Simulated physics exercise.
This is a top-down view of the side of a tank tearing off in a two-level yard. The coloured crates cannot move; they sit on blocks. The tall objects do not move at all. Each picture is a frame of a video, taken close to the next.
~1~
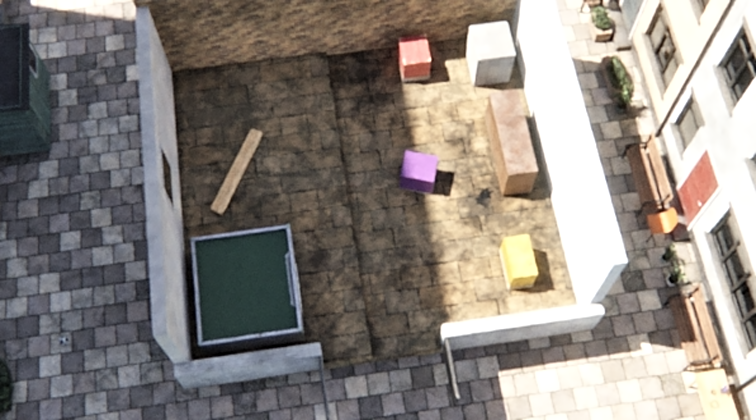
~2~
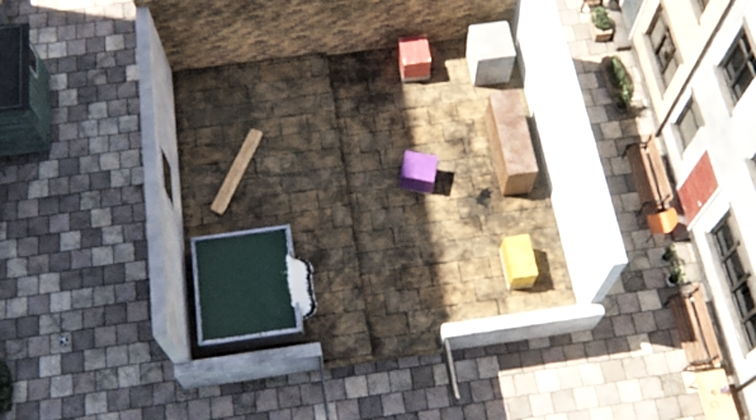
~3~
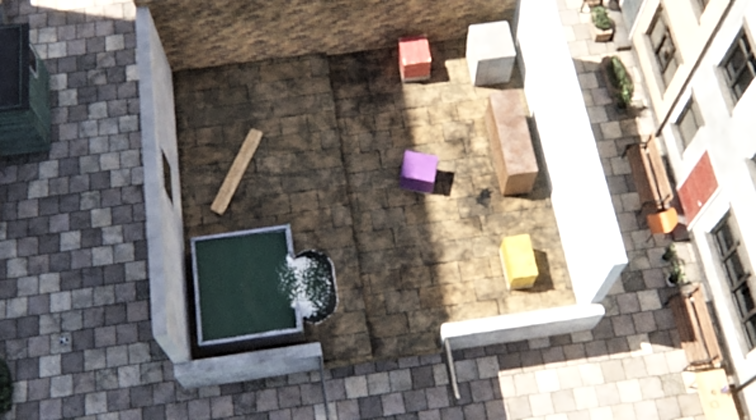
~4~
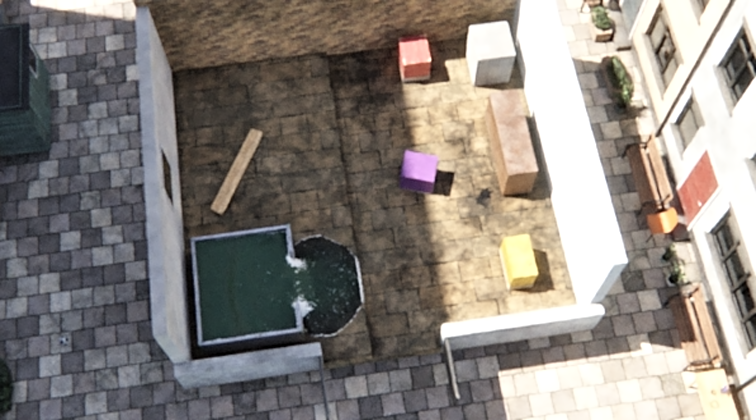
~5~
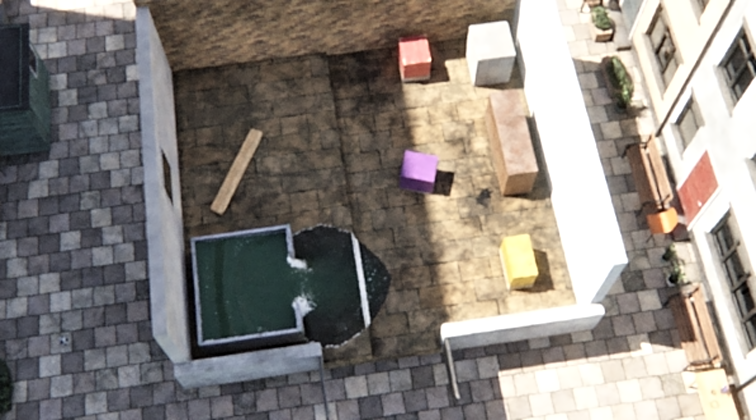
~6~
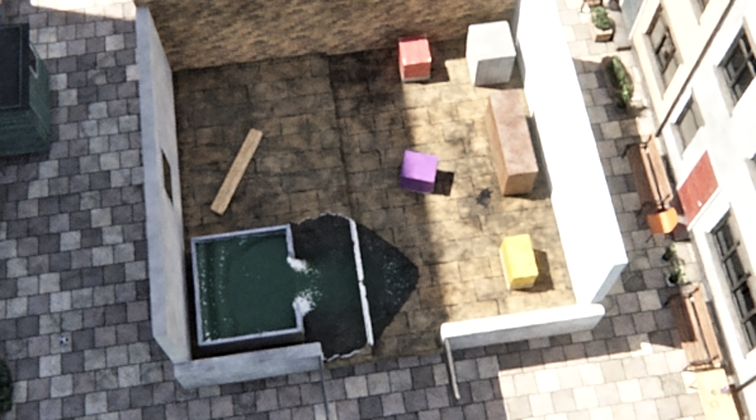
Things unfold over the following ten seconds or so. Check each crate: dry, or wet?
Most likely the yellow crate gets water on it; most likely the red crate remains untouched; most likely the purple crate gets water on it.
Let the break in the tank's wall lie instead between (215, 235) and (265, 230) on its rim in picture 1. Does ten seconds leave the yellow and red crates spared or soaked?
In that case the yellow one is never flooded and the red one is flooded.
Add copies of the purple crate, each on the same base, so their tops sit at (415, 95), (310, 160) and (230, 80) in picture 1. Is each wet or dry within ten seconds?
Checked in the order given, number one does get flooded, number two never gets reached and number three never gets reached.
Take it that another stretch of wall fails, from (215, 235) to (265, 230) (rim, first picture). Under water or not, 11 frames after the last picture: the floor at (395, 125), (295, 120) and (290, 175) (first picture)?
The first point is unwetted, the second swamped, the third swamped.
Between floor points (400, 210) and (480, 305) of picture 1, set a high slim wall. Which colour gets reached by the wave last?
Lab note: Final one reached is the red crate.
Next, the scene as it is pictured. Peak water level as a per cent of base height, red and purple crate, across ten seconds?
I'd put it at some 80 % for one and some 370 % for the other, in that order.
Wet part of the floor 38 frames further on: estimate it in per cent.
Roughly 55 %.
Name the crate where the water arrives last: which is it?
My pick is the one in red.
A moment on, water covers 25 % of the floor; the yellow crate water round its plinth, the red crate not reached, the purple crate not reached.
Next, water covers 35 % of the floor; the yellow crate water round its plinth, the red crate not reached, the purple crate water round its plinth.
Then, water covers 40 % of the floor; the yellow crate water round its plinth, the red crate not reached, the purple crate water round its plinth.
Later, water covers 55 % of the floor; the yellow crate water round its plinth, the red crate water round its plinth, the purple crate water round its plinth.
In the end, water covers 60 % of the floor; the yellow crate was topped, the red crate stayed above the water, the purple crate was topped.
